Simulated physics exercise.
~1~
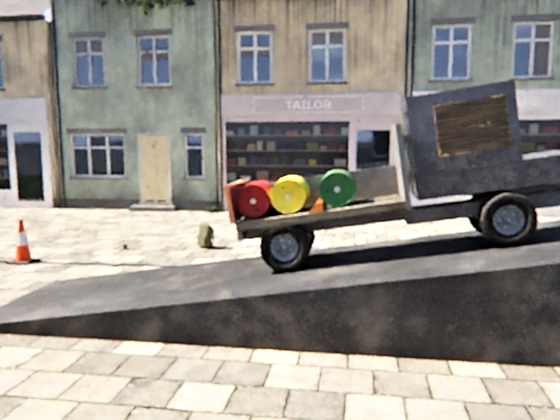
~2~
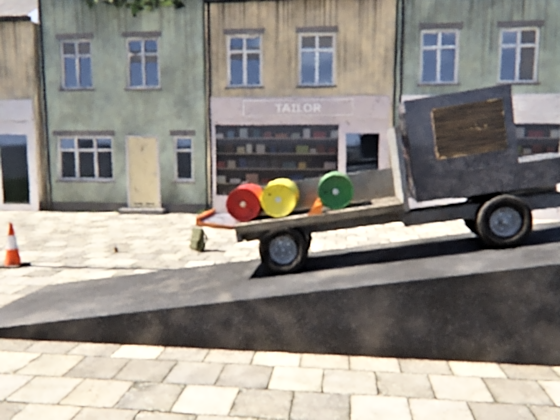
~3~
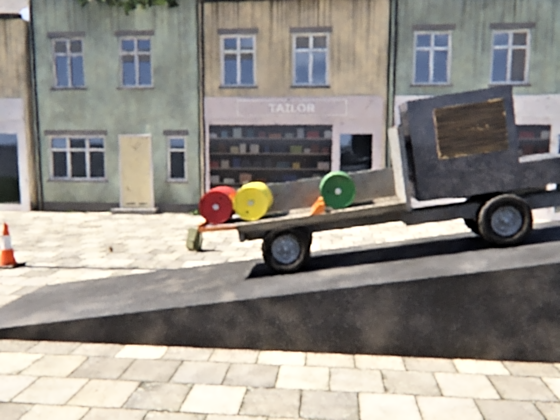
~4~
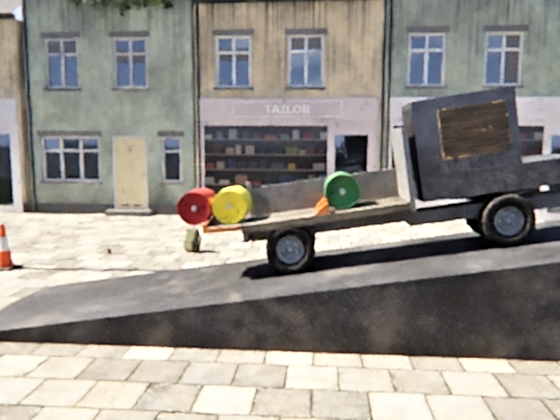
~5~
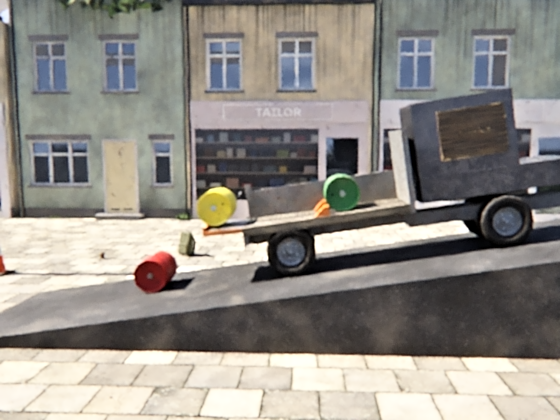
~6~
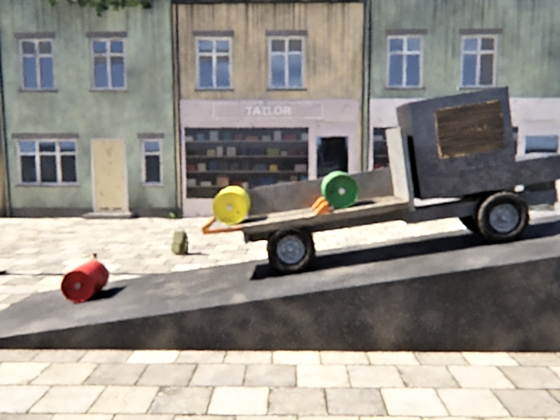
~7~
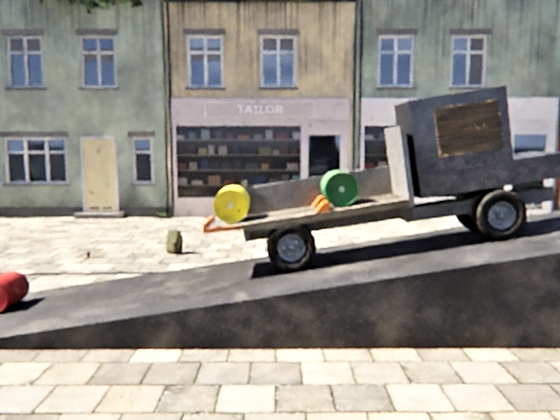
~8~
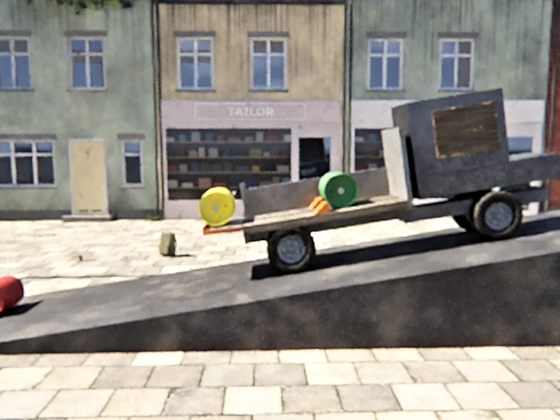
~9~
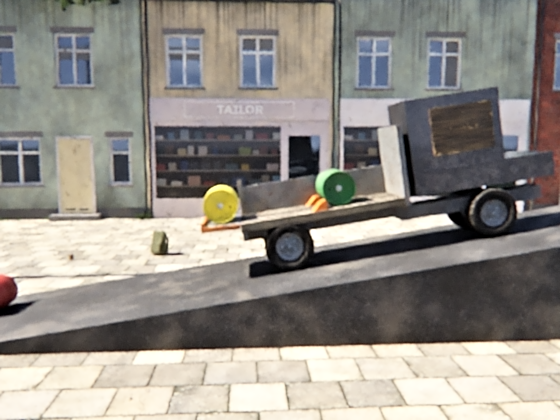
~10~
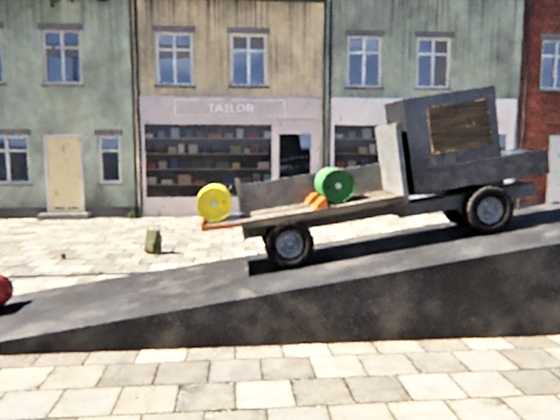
A red keg rolls off the lowered tailgate and down the slope; yellow stops on the gate.
